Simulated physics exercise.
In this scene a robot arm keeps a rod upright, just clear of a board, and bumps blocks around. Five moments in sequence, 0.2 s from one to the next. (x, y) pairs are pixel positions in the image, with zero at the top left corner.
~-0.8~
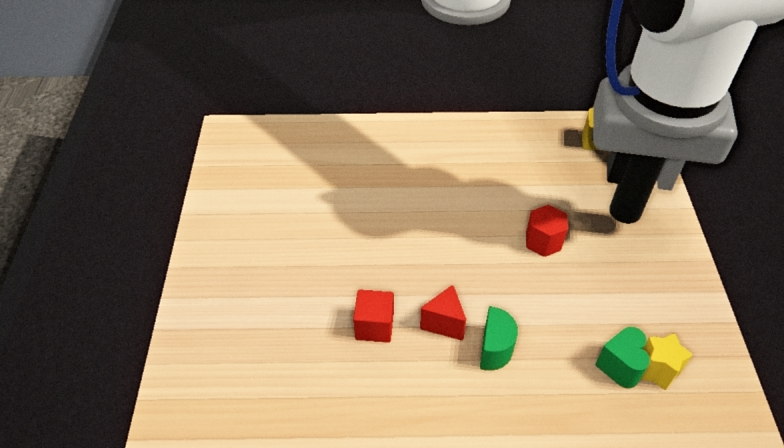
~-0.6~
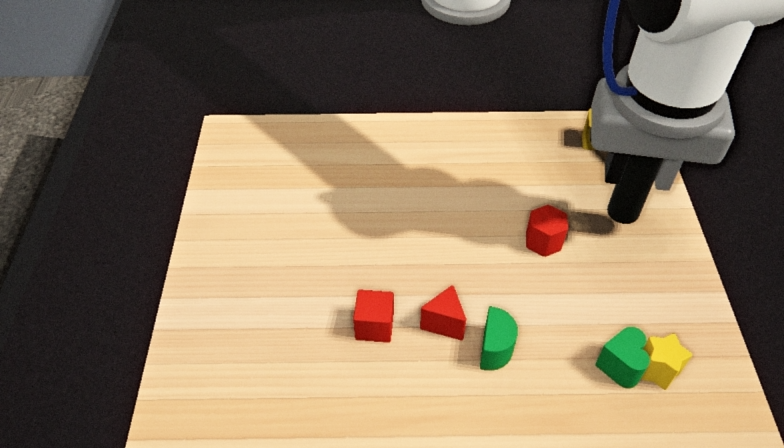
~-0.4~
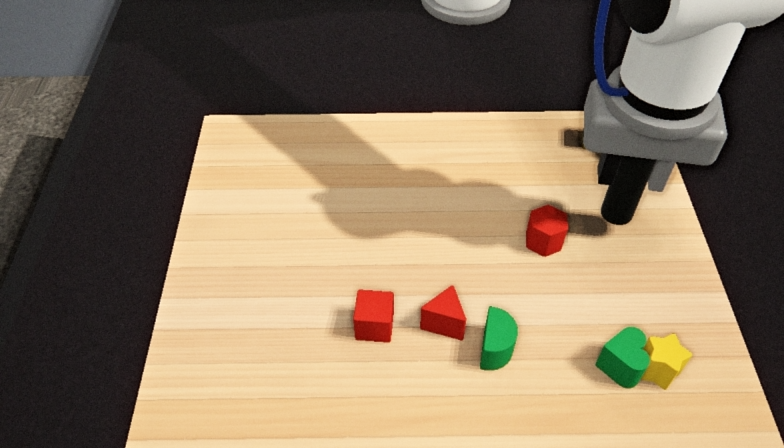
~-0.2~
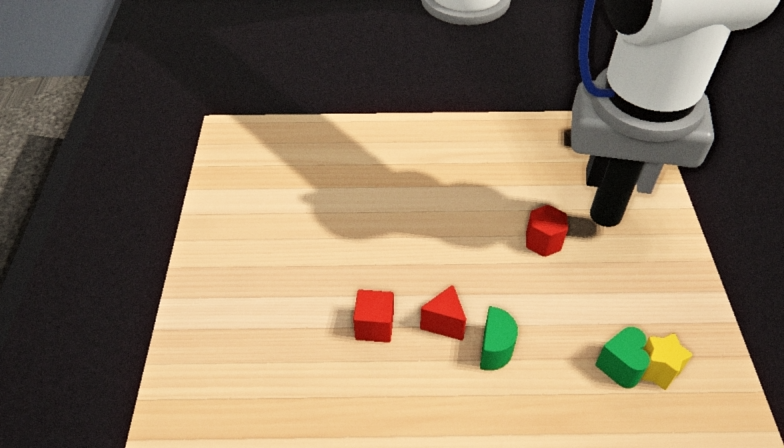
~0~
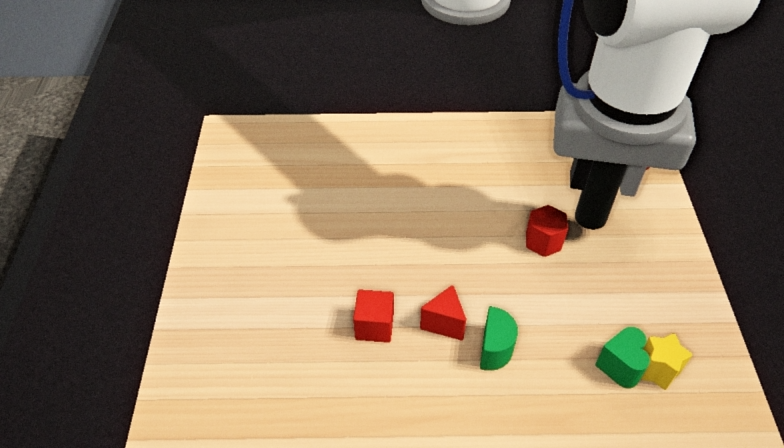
At first, a robot arm holds a black rod over the upper right of a wooden board scattered with red, green and yellow blocks. After barely moving, the rod shifts slowly left toward the red six-sided block, narrowing the gap between them, while the blocks stay still.
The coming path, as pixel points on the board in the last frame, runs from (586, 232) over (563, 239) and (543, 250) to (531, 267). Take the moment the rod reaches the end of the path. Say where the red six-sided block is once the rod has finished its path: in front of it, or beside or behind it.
It slips away.
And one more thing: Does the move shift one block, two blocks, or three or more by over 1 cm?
Going by the path, one of them shifts by more than about 1 cm.
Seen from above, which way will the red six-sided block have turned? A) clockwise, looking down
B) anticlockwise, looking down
I choose A.
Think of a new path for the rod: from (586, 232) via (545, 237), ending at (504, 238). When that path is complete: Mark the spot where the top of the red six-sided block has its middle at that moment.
I think it will end close to (490, 238).
On the path given first. Halfway along, rod at (555, 230); red six-sided block at (523, 228).
At the end, rod at (535, 254); red six-sided block at (499, 240), turned 40° clockwise.
